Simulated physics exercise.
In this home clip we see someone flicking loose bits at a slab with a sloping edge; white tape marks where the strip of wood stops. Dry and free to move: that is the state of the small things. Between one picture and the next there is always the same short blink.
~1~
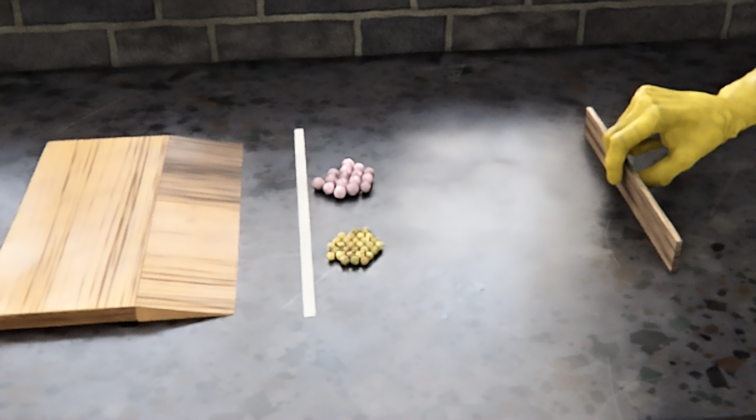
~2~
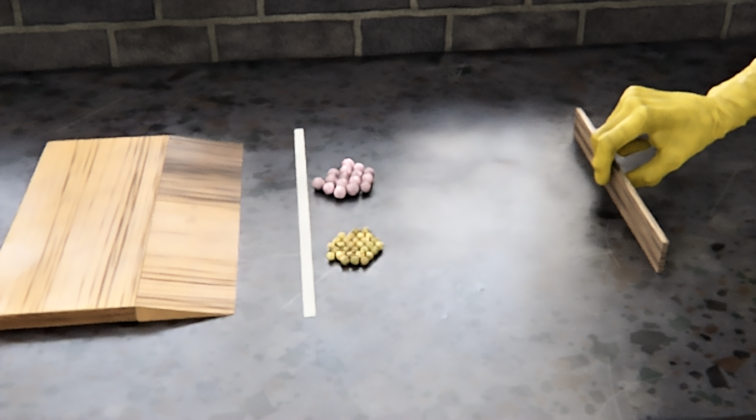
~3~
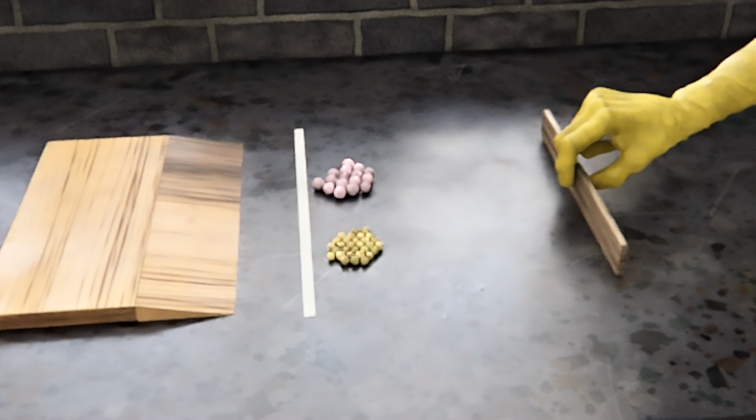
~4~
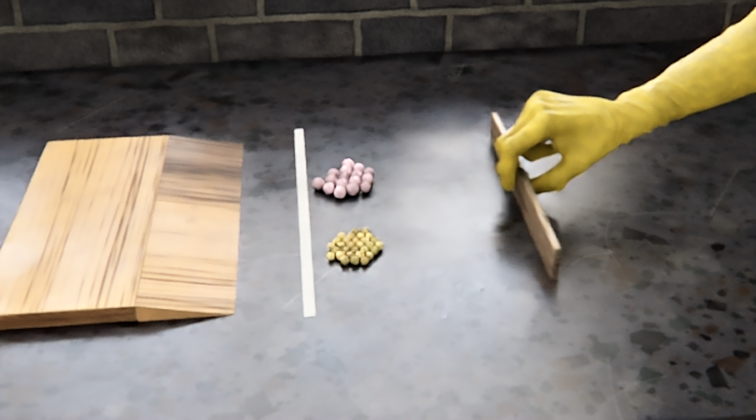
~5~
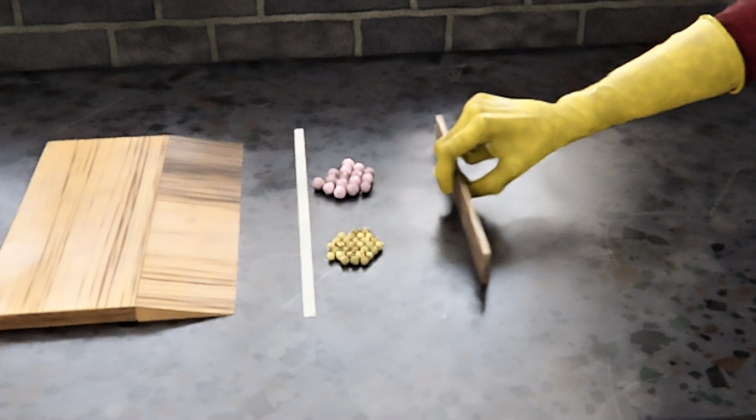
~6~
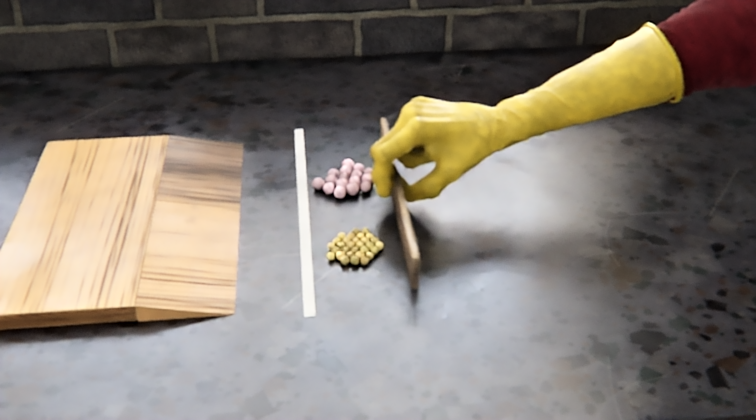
A yellow-gloved hand slides a wooden strip left toward two small piles of beads.
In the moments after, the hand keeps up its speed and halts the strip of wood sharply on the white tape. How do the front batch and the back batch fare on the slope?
Looking at the front batch, it climbs at least partly; the Back batch climbs at least partly.
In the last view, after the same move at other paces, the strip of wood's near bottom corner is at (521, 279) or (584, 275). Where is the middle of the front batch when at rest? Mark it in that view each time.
Try 1: Near (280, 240). Try 2: Near (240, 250).
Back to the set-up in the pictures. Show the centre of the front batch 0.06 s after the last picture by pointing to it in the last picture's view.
(313, 245) or thereabouts.
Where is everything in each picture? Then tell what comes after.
In the first picture, strip of wood near (669, 243), at rest; white tape near (299, 137); top of the ramp near (138, 292); front batch near (360, 246), some soya beans; back batch near (344, 179), a few sugar pearls.
In the second picture, strip of wood near (656, 244); back batch near (344, 179).
In the third picture, strip of wood near (616, 247); front batch near (360, 246).
In the fourth picture, strip of wood near (551, 251); back batch near (344, 179).
In the fifth picture, strip of wood near (482, 255); front batch near (360, 246).
In the sixth picture, strip of wood near (413, 260); white tape near (299, 137); top of the ramp near (138, 292); front batch near (360, 246); back batch near (344, 179).
Then, 0.06 s on from there, strip of wood still moving, near (331, 183); front batch the whole lot short of the ramp; back batch the whole lot short of the ramp.
Then, 0.14 s on from there, strip of wood stopped at the white tape; front batch a little past the top, near two thirds on the ramp, near a third short of the ramp; back batch near two thirds on the ramp, near a third short of the ramp.
Then, 0.42 s on from there, strip of wood stopped at the white tape; front batch the whole lot past the top; back batch the whole lot past the top.
In the end, strip of wood stopped at the white tape; front batch the whole lot past the top; back batch the whole lot past the top.
